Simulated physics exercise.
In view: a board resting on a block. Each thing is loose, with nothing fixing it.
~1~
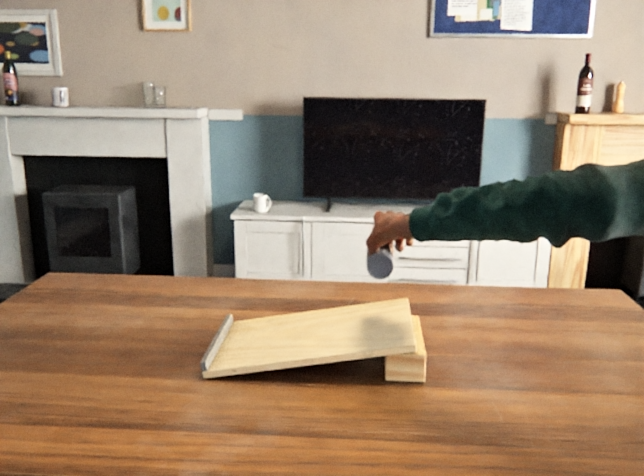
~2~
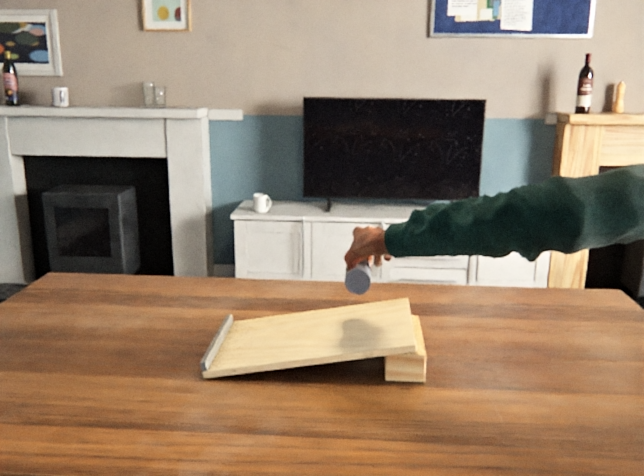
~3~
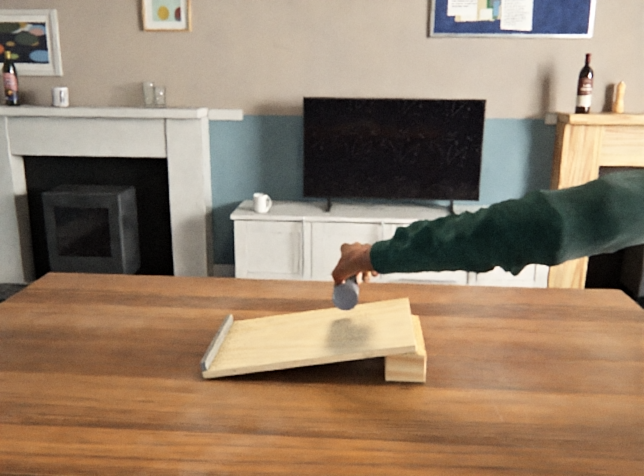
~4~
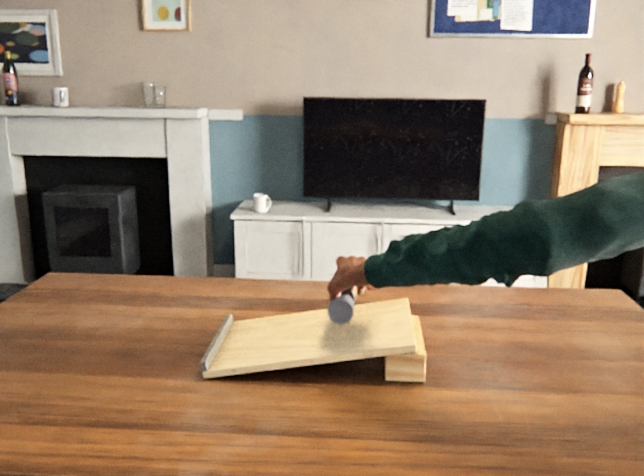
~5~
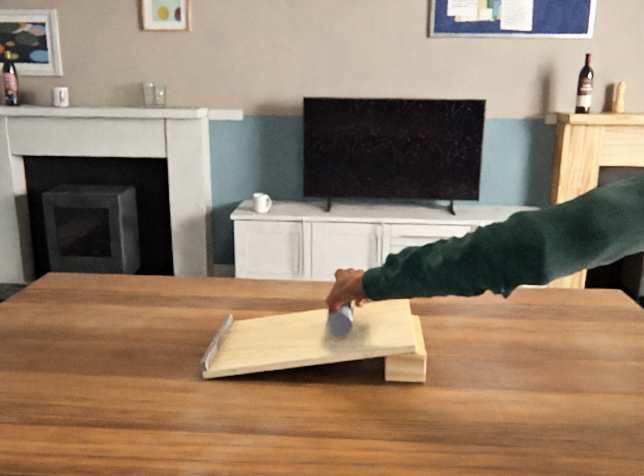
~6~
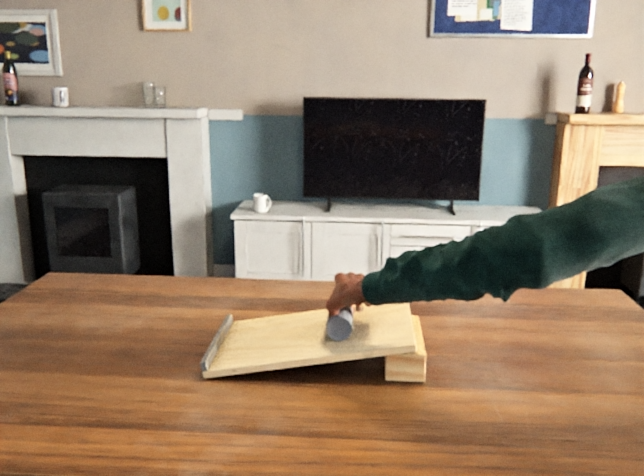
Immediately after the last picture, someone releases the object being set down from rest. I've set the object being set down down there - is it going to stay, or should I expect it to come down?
Expect it to come down.
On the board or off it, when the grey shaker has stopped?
At the end, the grey shaker remains up there.
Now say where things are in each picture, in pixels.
In the first frame, still above its spot; grey shaker (380, 257).
In the second frame, still above its spot; grey shaker (359, 272).
In the third frame, still above its spot; grey shaker (346, 287).
In the fourth frame, still above its spot; grey shaker (342, 300).
In the fifth frame, still above its spot; grey shaker (341, 313).
In the sixth frame, in place under the hand; grey shaker (341, 317).
Then, 0.40 s after the last picture, grey shaker rolled about its own width near (312, 321).
Then, 0.60 s after the last picture, grey shaker rolled well along near (269, 326).
Then, 0.70 s after the last picture, grey shaker rolled well along near (241, 330).
At rest, moved from the start, grey shaker. Seen from the same camera at the end, grey shaker near (231, 331). The grey shaker runs down the board.
